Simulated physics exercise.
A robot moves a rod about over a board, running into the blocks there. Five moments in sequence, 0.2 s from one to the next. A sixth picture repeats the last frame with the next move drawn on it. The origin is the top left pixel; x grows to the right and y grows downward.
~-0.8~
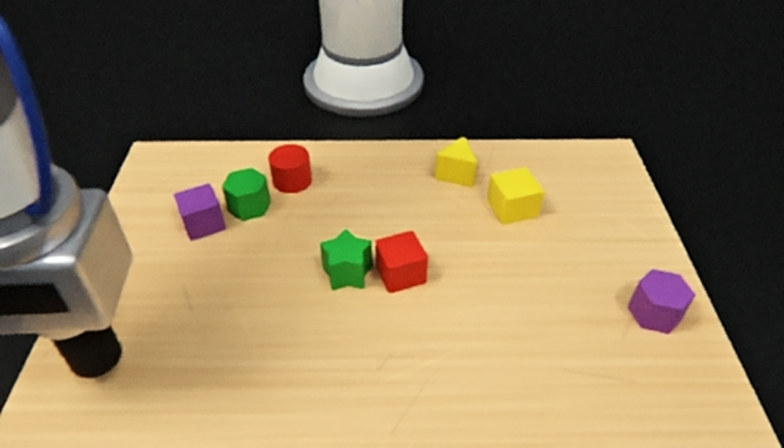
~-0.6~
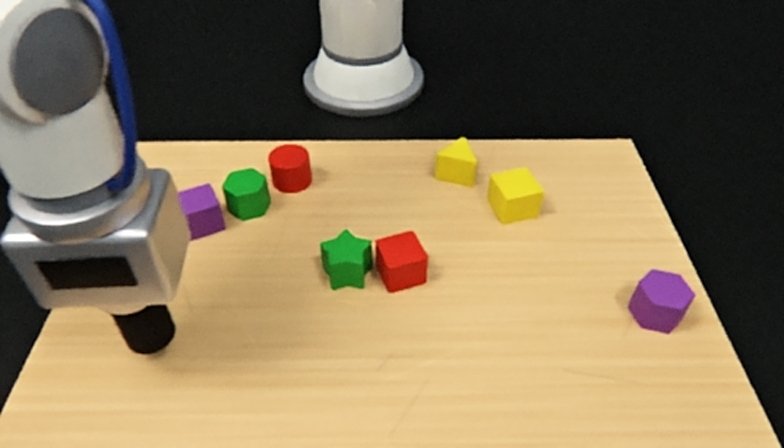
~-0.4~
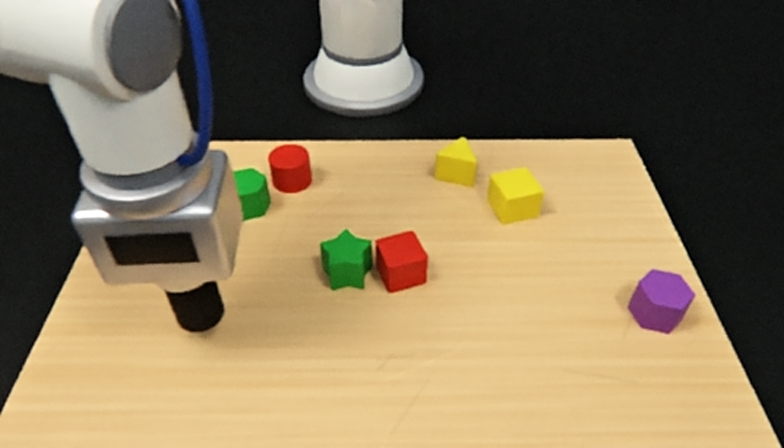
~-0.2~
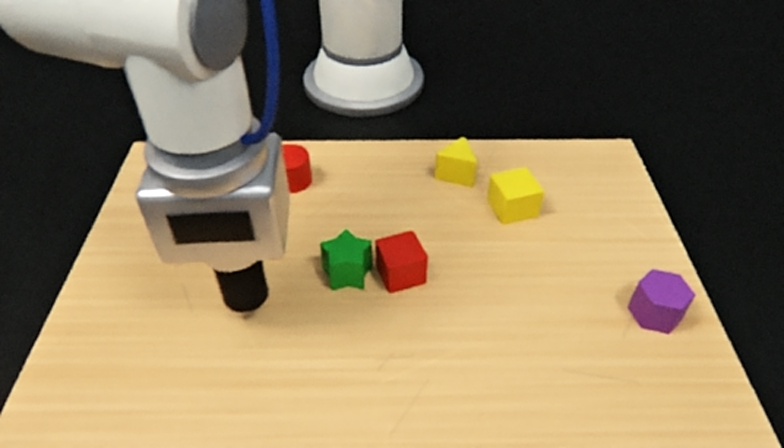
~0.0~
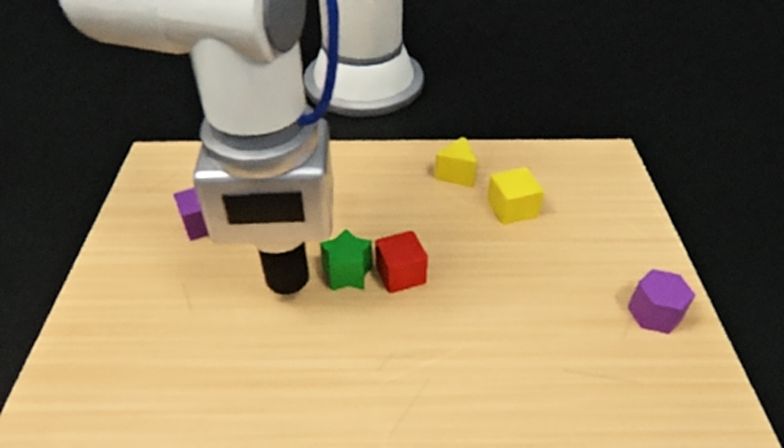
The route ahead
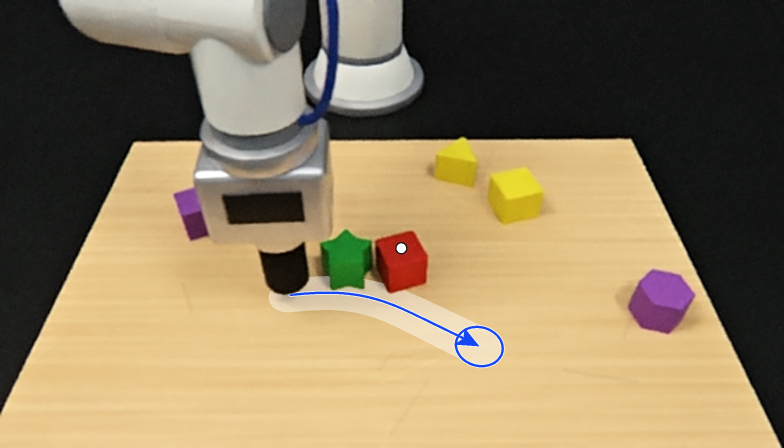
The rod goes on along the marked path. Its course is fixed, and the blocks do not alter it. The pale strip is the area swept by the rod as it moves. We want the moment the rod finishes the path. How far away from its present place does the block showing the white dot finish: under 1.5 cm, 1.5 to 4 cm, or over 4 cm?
The block showing the white dot ends up a moderate distance away, 1.5 to 4 cm.
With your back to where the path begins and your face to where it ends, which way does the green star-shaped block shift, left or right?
Towards the left-hand side.
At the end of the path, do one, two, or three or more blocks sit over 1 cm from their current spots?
It displaces two.
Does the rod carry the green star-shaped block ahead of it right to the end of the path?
It seems not.
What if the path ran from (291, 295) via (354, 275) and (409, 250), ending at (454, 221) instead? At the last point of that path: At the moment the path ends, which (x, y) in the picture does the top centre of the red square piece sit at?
By then it is at (450, 241).
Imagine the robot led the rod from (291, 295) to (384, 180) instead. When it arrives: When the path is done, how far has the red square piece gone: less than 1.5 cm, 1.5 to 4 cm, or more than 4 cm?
Of the three bands, it's under 1.5 cm.
Drawn move, from (291, 295) by way of (356, 295) and (417, 316) to (479, 346); the dot is on the red square piece.
What follows on the original path. One third of the way, rod at (355, 278); green star-shaped block at (373, 241), turned 45° anticlockwise; red square piece at (421, 241), turned 15° clockwise.
Two thirds of the way, rod at (419, 299); green star-shaped block at (377, 242), turned 60° anticlockwise; red square piece at (425, 239), turned 25° clockwise.
At the end, rod at (482, 329); green star-shaped block at (377, 242), turned 60° anticlockwise; red square piece at (425, 239), turned 25° clockwise.
